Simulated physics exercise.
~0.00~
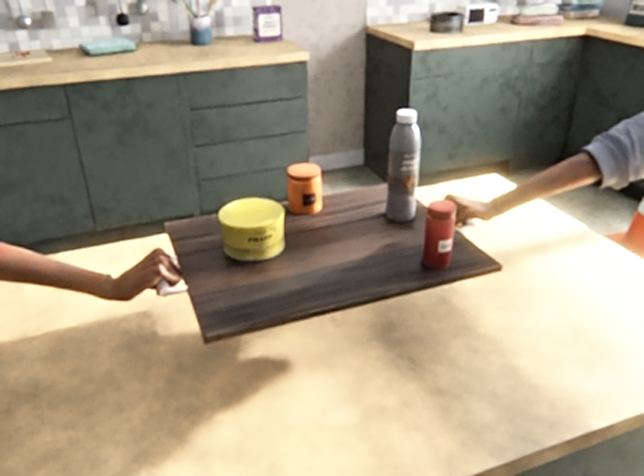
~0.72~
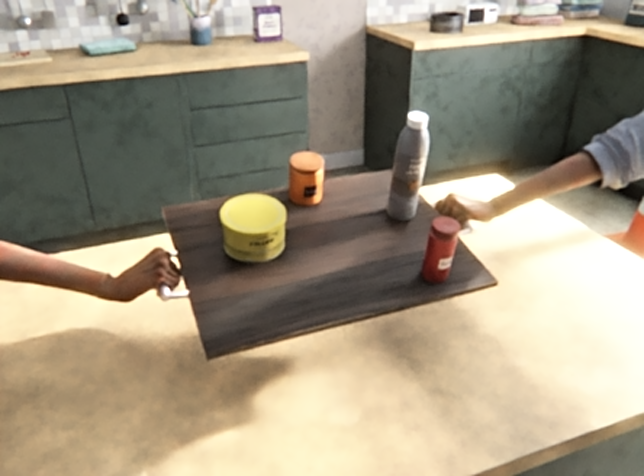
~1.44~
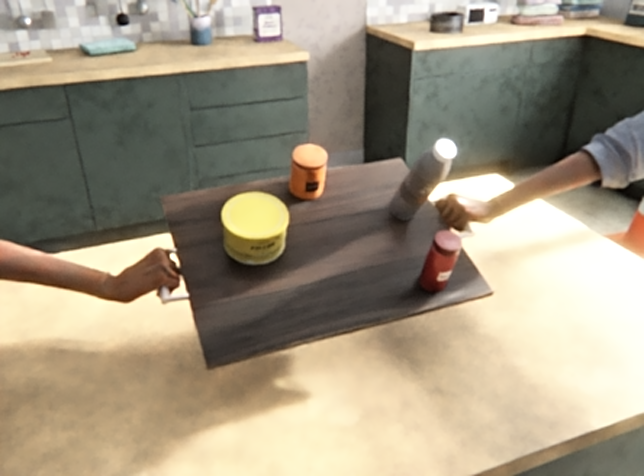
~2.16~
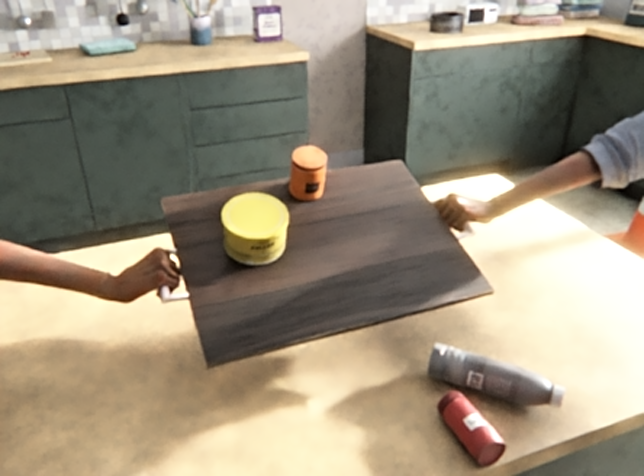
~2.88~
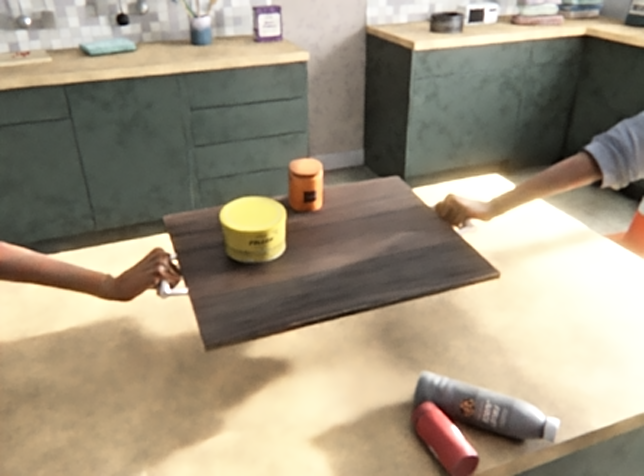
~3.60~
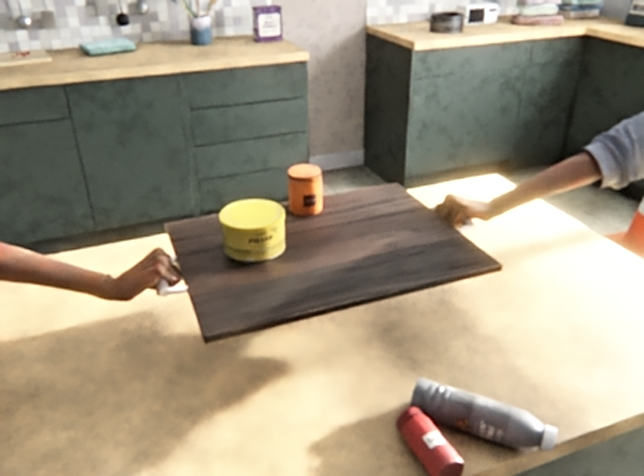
Two hands, one reaching in from each side, hold a dark, rimless wooden tray above a pale table in a kitchen with green cabinets, seen from slightly above. On the tray stand a yellow tub at left, an orange jar behind it, a tall grey bottle towards the back right and a red shaker near the right corner. The hands tip the tray's near edge down, and the bottle and shaker lean, then drop off onto the table. The tray comes back to level. The tub and jar remain standing on it, while the bottle and shaker lie on their sides below.
